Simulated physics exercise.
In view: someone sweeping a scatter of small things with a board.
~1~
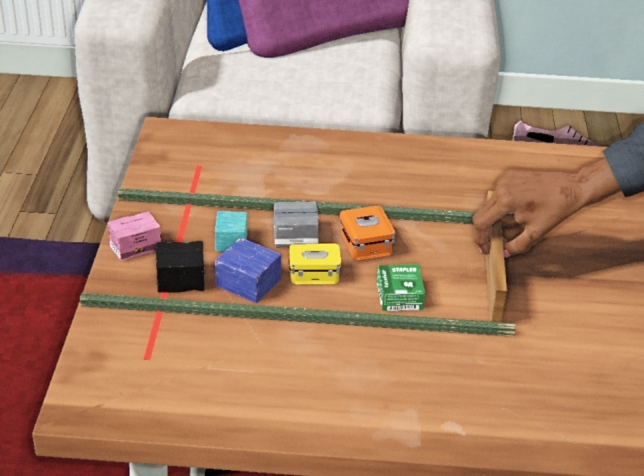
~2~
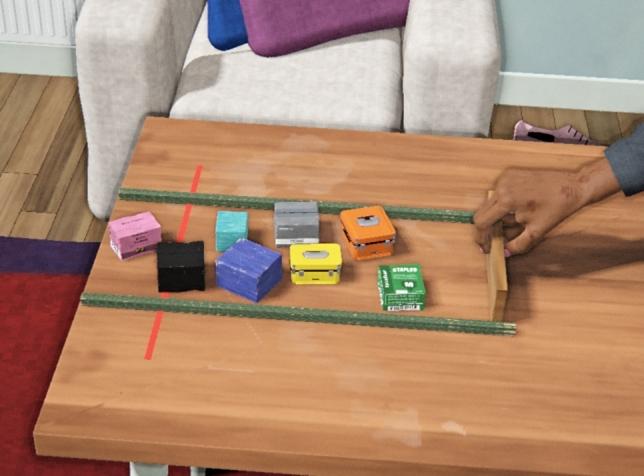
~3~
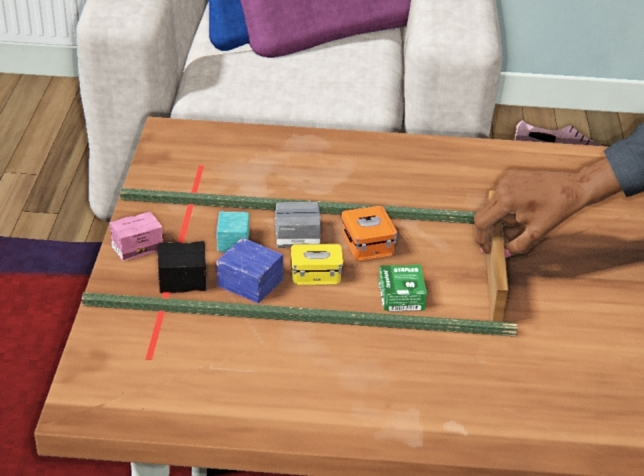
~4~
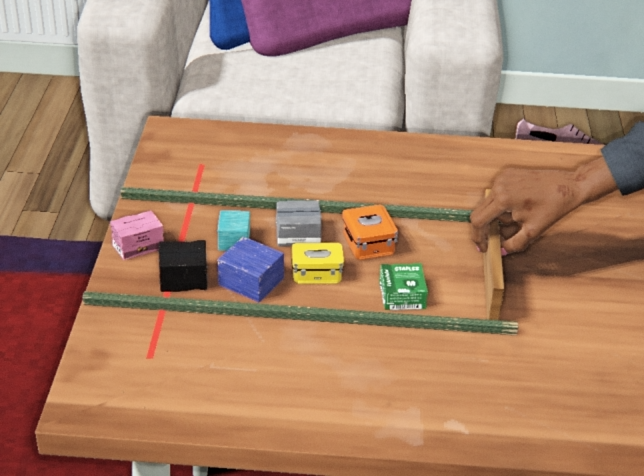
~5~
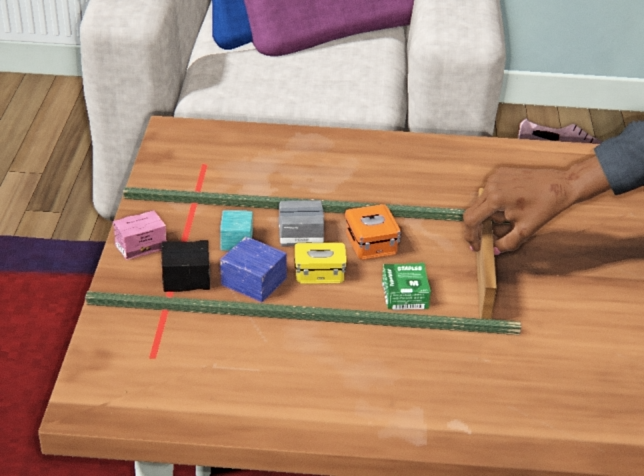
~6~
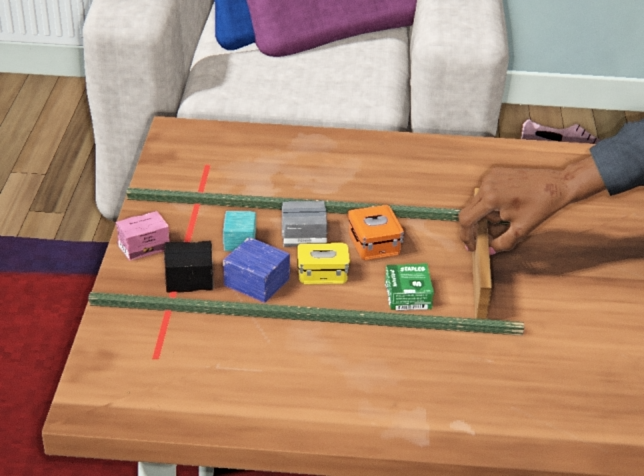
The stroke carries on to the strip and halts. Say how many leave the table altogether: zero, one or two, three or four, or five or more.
The number that fall off is three or four.
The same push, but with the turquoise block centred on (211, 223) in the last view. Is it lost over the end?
Then it drops off.
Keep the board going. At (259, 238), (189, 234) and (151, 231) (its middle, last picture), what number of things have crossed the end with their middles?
Past the end: 0, 3 and 6.
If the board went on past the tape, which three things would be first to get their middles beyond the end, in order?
They are the pink box, then the black box, then the turquoise block.
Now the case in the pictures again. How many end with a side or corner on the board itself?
In contact: 2.
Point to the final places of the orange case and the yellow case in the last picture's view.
The orange case stops around (170, 215); the yellow case around (134, 237).
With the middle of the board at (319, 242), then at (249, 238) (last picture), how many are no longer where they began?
The counts are 7 and 8.
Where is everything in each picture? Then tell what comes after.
In the first frame, pink box (135, 236); black box (180, 267); turquoise block (231, 232); board (494, 256); tape (176, 253).
In the second frame, black box (181, 267); orange case (367, 234).
In the third frame, turquoise block (233, 232); yellow case (316, 265).
In the fourth frame, pink box (138, 235); grey box (298, 223).
In the fifth frame, black box (186, 266); blue block (254, 269).
In the sixth frame, pink box (143, 236); black box (189, 266); turquoise block (240, 231); board (480, 253); tape (184, 252).
Soon after, none off yet; pink box at rest near (143, 236); black box at rest near (189, 266); turquoise block at rest near (240, 231).
After that, none off yet; pink box at rest near (143, 236); black box displaced about its own width near (150, 270); turquoise block displaced about its own width near (205, 229).
And then, none off yet; pink box displaced about its own width near (104, 243); black box displaced well along near (102, 271); turquoise block displaced well along near (134, 227).
In the end, the number that fall off is three or four; gone, turquoise block, black box and pink box.
